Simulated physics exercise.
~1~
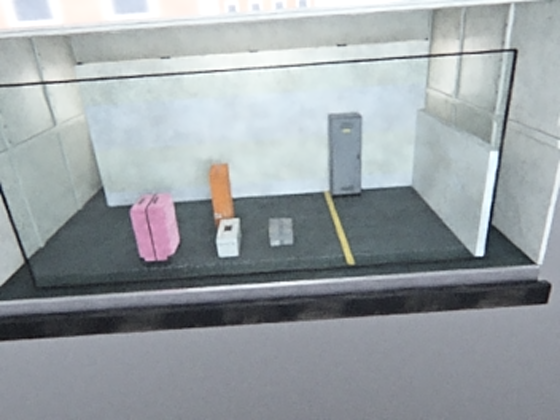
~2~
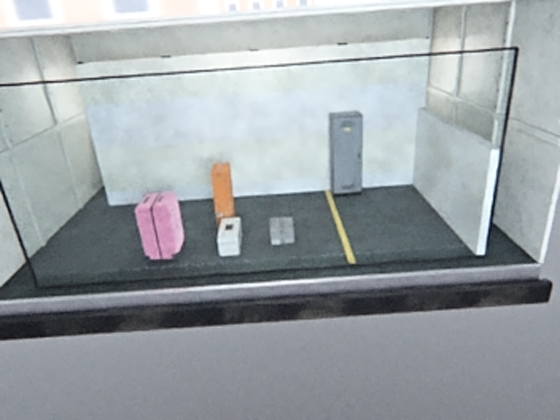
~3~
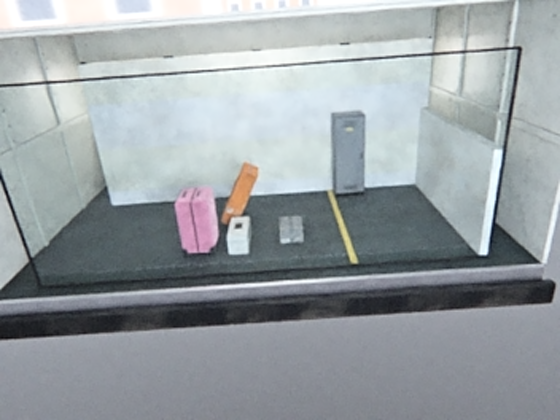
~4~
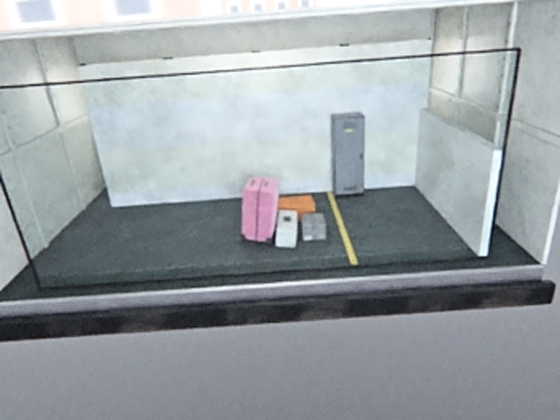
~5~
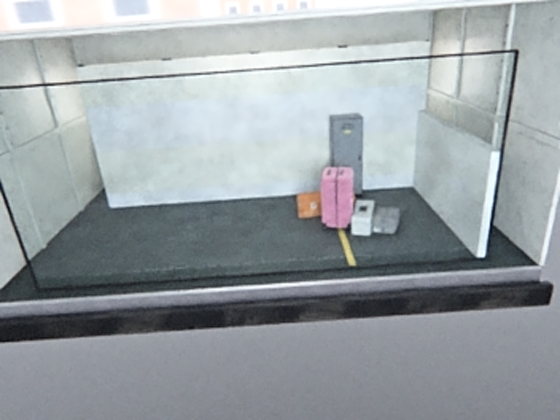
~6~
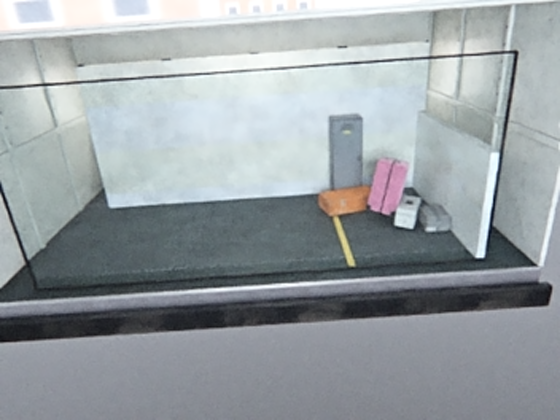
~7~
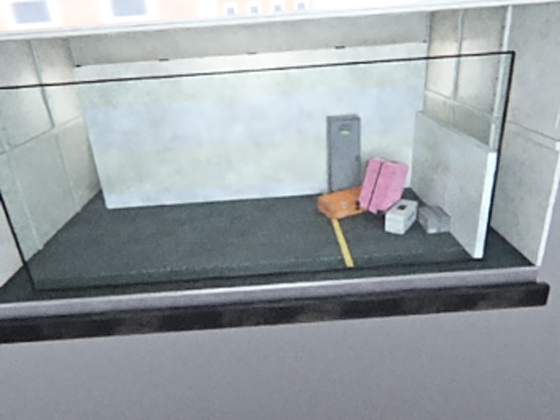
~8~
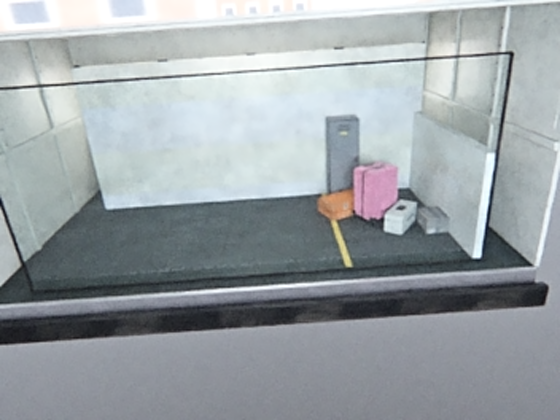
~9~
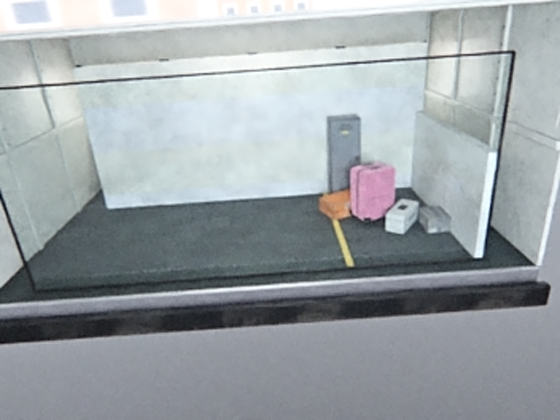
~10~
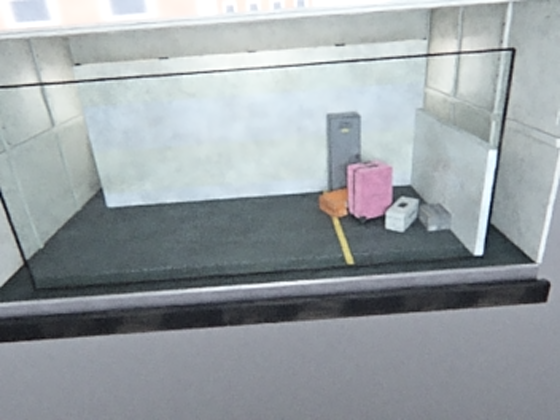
Pink wheeled case, orange box, white toolbox and grey carton sliding right, the orange box toppling, all settling near a grey locker.
